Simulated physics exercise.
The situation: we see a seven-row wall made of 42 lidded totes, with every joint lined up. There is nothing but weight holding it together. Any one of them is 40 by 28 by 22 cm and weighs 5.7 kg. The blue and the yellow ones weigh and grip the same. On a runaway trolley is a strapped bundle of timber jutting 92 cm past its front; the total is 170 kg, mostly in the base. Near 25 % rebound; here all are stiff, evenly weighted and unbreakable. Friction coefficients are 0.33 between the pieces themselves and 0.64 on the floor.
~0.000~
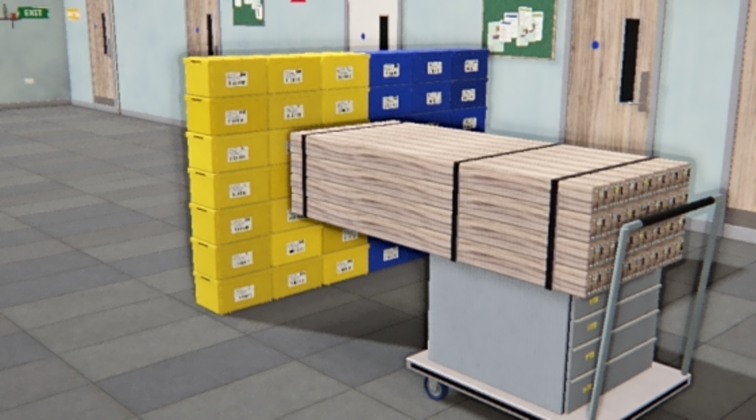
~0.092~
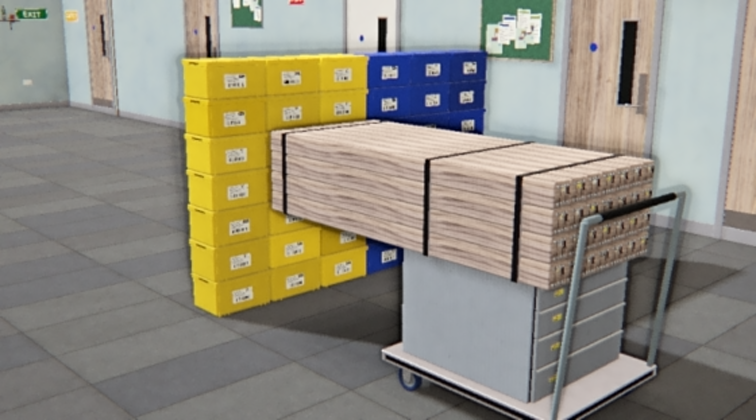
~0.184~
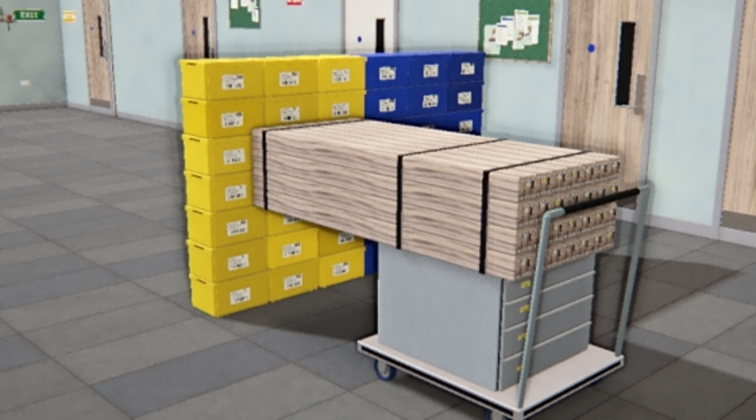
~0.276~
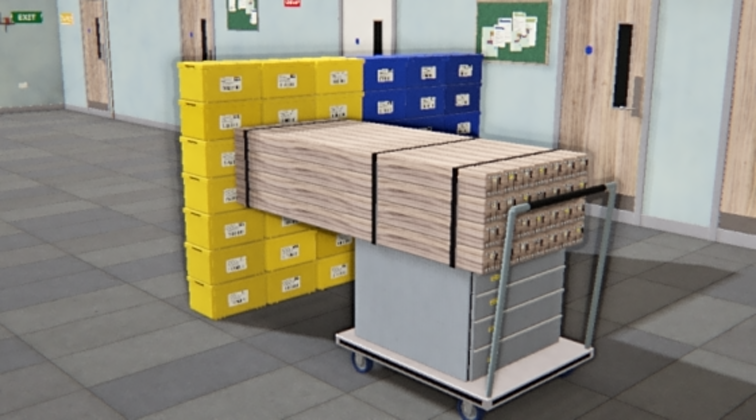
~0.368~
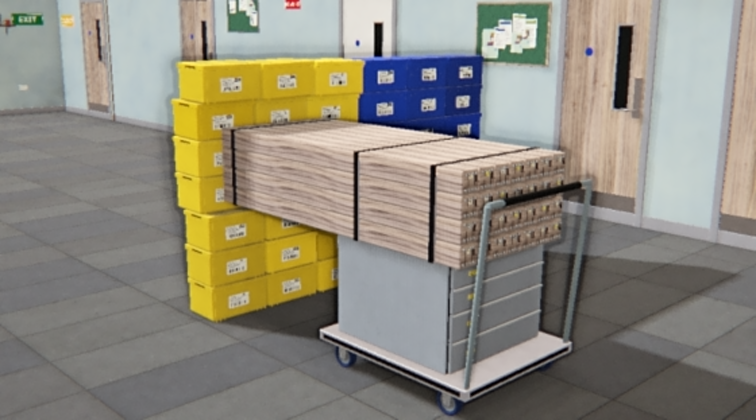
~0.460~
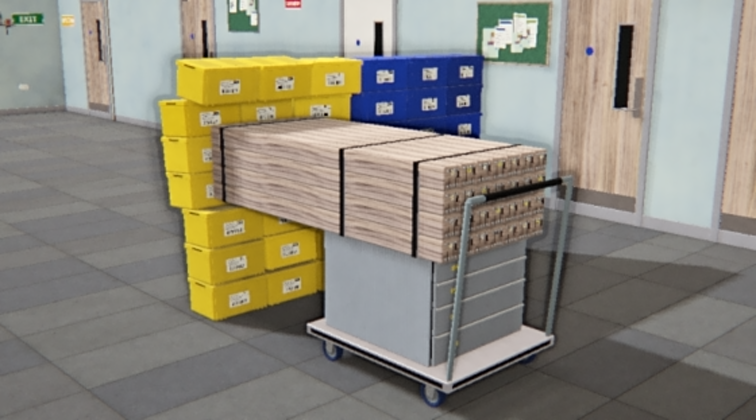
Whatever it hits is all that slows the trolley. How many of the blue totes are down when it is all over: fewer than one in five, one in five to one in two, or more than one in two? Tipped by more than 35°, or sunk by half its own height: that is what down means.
Fewer than one in five.
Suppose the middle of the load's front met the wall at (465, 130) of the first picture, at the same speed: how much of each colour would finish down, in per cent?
The yellow ones would be 0 per cent down and the blue ones 60 per cent.
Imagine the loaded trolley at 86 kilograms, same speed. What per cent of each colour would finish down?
The split would be yellow 90, then blue 0 per cent.
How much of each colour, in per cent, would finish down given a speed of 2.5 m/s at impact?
You'd end up with yellow at 60 per cent down and blue at 0 per cent.
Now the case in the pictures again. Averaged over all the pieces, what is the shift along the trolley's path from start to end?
About 30 cm.
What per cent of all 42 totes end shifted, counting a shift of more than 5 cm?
It is 50 per cent.
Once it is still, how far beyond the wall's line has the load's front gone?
It ends up roughly 105 cm beyond.
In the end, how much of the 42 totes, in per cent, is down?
Around 40 per cent, I'd say.
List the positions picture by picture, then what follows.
In the first picture (places mark the middle of the side facing us), load (297, 159) 54 cm short of the wall; top blue tote (434, 67); top yellow tote (348, 72); nothing disturbed.
Load (277, 157) 38 cm short of the wall; top blue tote (433, 69), in the second picture.
Load (258, 154) 22 cm short of the wall; top blue tote (431, 70), in the third picture.
Load (240, 152) 6 cm short of the wall; top blue tote (428, 72), in the fourth picture.
Load (227, 151) 7 cm into the wall's line; top blue tote (429, 73); 9 disturbed, none down, in the fifth picture.
Load (216, 149) 17 cm into the wall's line; top blue tote (430, 73); top yellow tote (338, 78) shifted 30 mm; steepest lean 8°, the tote at (233, 86); 16 disturbed, none down, in the sixth picture.
After 0.74 s, load 45 cm past the wall's line, still rolling; none of the 21 blue totes down (8 of 42 in all colours); top blue tote unmoved; top yellow tote leaning 23°.
After 1.18 s, load 83 cm past the wall's line, still rolling; none of the 21 blue totes down (16 of 42 in all colours); top blue tote unmoved; top yellow tote leaning 35°, 72 cm lower.
At rest (3.2 s), load 1.05 m past the wall's line, stopped; none of the 21 blue totes down (16 of 42 in all colours); top blue tote unmoved; top yellow tote on its side. That is 0 per cent. As the last picture would show them, middles, top blue tote near (416, 72), top yellow tote near (377, 203).
